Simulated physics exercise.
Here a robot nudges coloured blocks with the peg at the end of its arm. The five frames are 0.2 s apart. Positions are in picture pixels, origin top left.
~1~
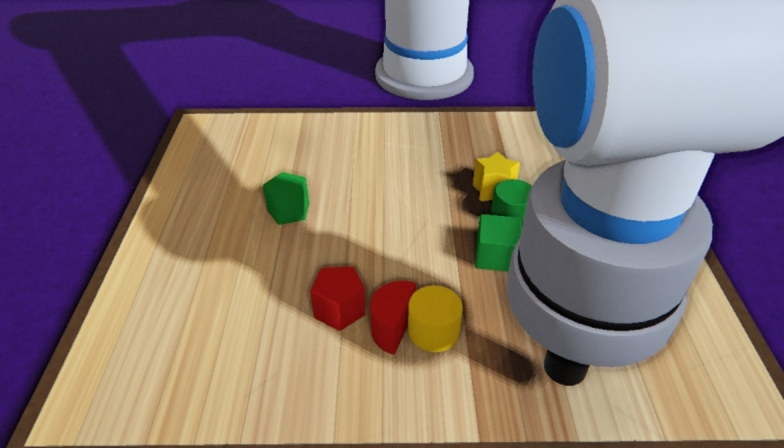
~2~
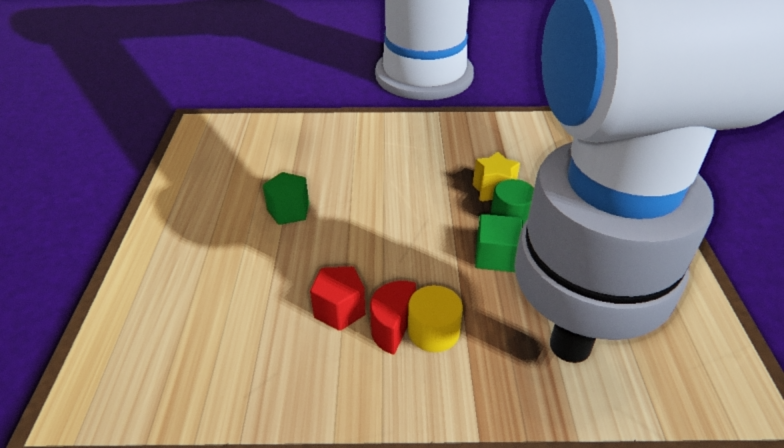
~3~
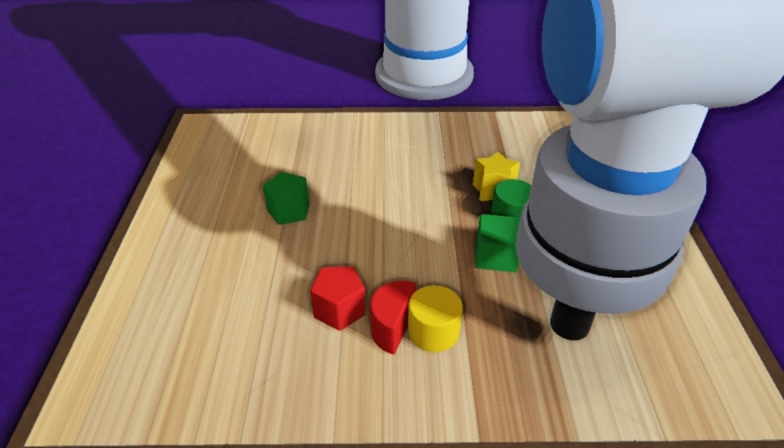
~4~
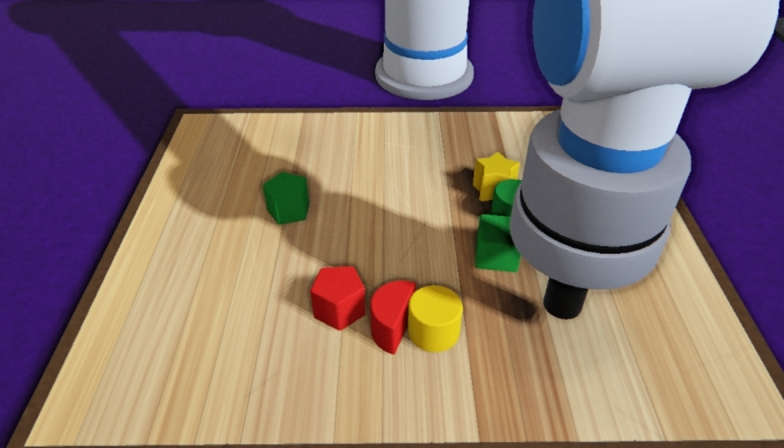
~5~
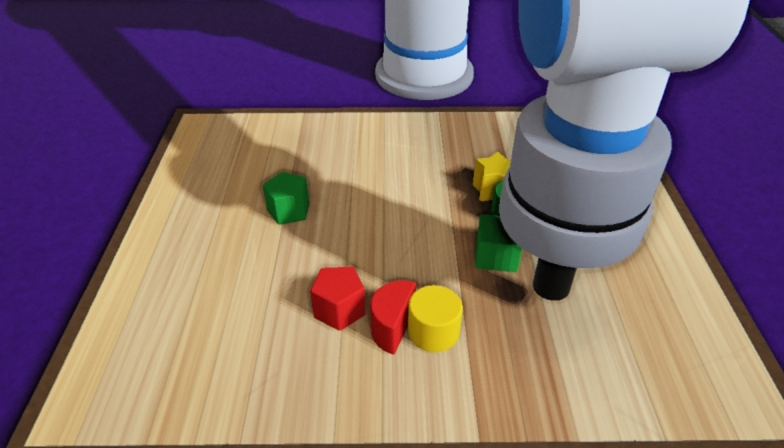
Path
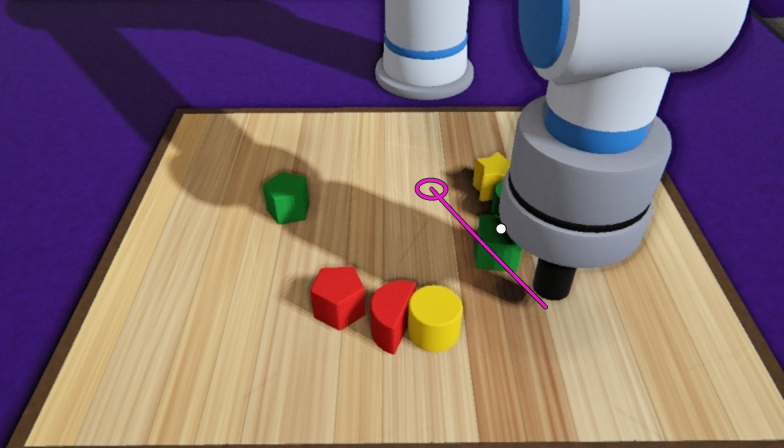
A large white and grey robot arm with blue bands reaches over a pale wooden board on a purple surface, seen from above at a fixed angle. Two red blocks and a yellow cylinder sit near the middle, a green block to the left, and a yellow star above green blocks beside the arm. The arm's black peg edges right, then moves slowly up and left, while the blocks stay still.
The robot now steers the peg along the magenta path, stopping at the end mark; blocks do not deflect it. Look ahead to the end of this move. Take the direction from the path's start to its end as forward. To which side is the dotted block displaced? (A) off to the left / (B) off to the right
My answer is option A.
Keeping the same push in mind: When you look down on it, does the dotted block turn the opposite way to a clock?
I expect so.
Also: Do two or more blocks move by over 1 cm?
My answer is no.
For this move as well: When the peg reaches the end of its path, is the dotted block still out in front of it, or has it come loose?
That block remains ahead.
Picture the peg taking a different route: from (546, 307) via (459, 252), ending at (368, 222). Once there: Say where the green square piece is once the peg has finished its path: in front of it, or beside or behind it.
The peg will have lost it.
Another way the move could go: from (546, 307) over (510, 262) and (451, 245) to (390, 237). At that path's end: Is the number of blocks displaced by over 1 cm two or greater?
No, that is not what happens.
The line goes from (546, 307) to (431, 189); the dot is on the green square piece.
On the path given first. One third of the way, peg (504, 242); green square piece (479, 210).
Two thirds of the way, peg (465, 203); green square piece (442, 178), turned 35° anticlockwise.
At the end, peg (432, 170); green square piece (405, 151), turned 65° anticlockwise; green round block unmoved.
